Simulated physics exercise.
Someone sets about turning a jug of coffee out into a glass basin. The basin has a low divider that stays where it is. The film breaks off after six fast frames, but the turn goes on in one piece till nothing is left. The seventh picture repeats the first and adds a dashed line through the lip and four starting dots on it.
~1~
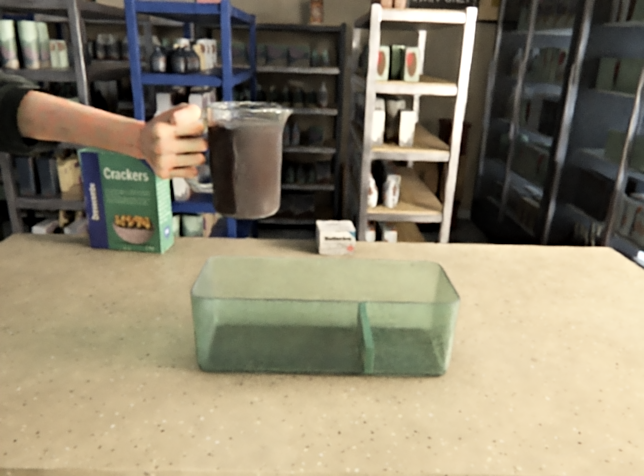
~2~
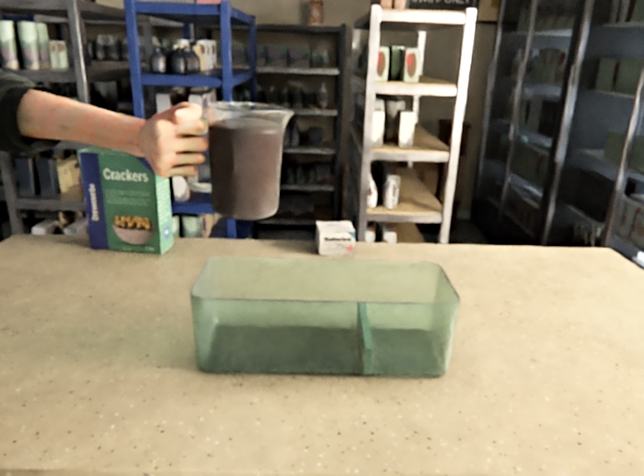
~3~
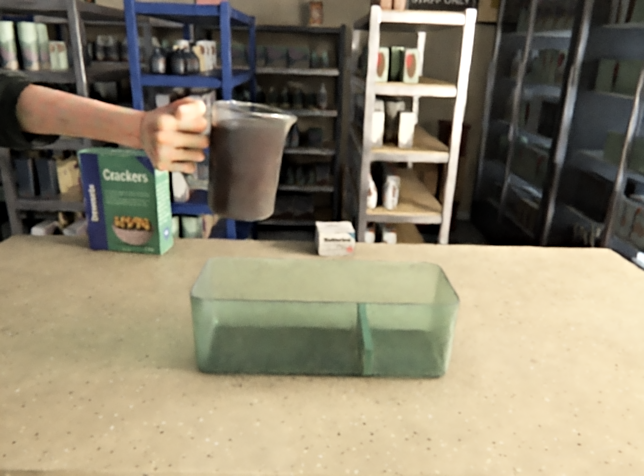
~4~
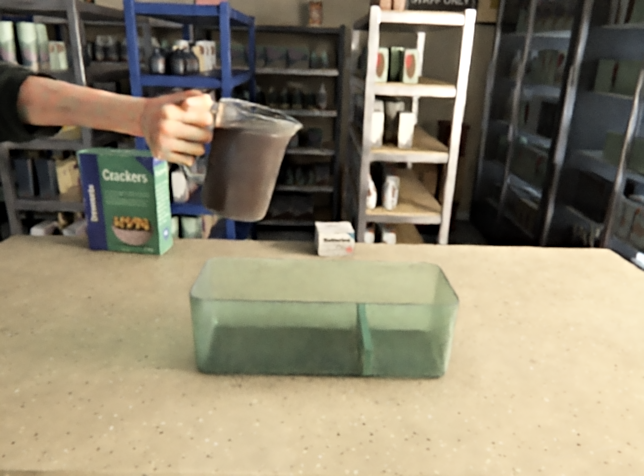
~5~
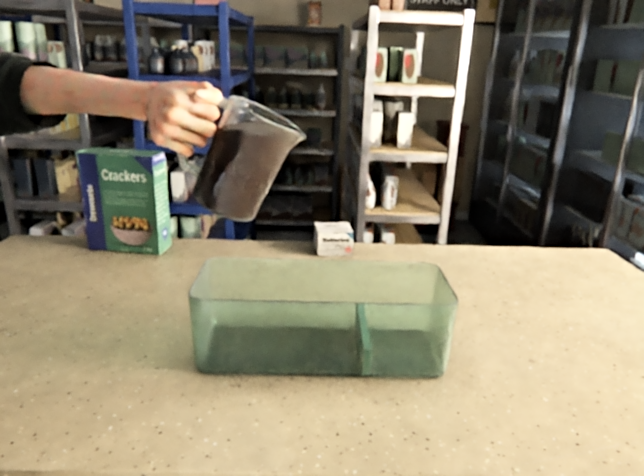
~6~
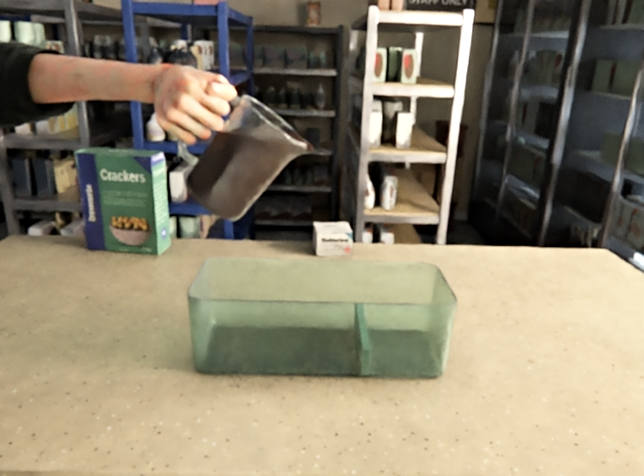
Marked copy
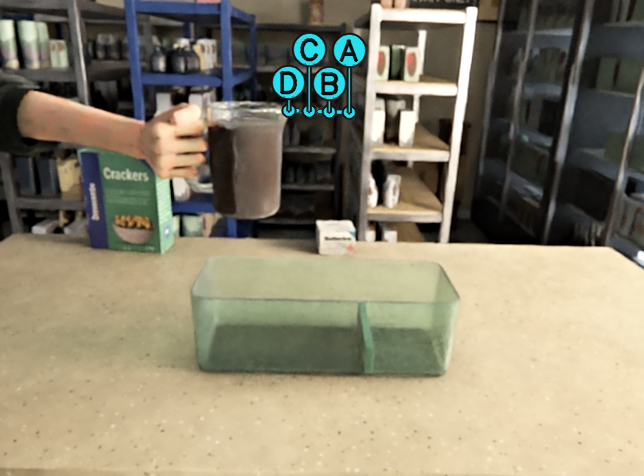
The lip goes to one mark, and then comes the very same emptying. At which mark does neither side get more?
I would pick place C.
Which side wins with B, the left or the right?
The right one.
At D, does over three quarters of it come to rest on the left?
Yes, it does.
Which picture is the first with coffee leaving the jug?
Picture 6.
In cyan, A at (349, 112); B at (329, 111); C at (309, 111); D at (288, 110).
If A is chosen, about 15 % ends left of the wall and 82 % right of it; 3 % is lost outside.
If B is chosen, about 19 % ends left of the wall and 79 % right of it.
If C is chosen, about 58 % ends left of the wall and 41 % right of it.
If D is chosen, about 87 % ends left of the wall and 8 % right of it; 5 % is lost outside.
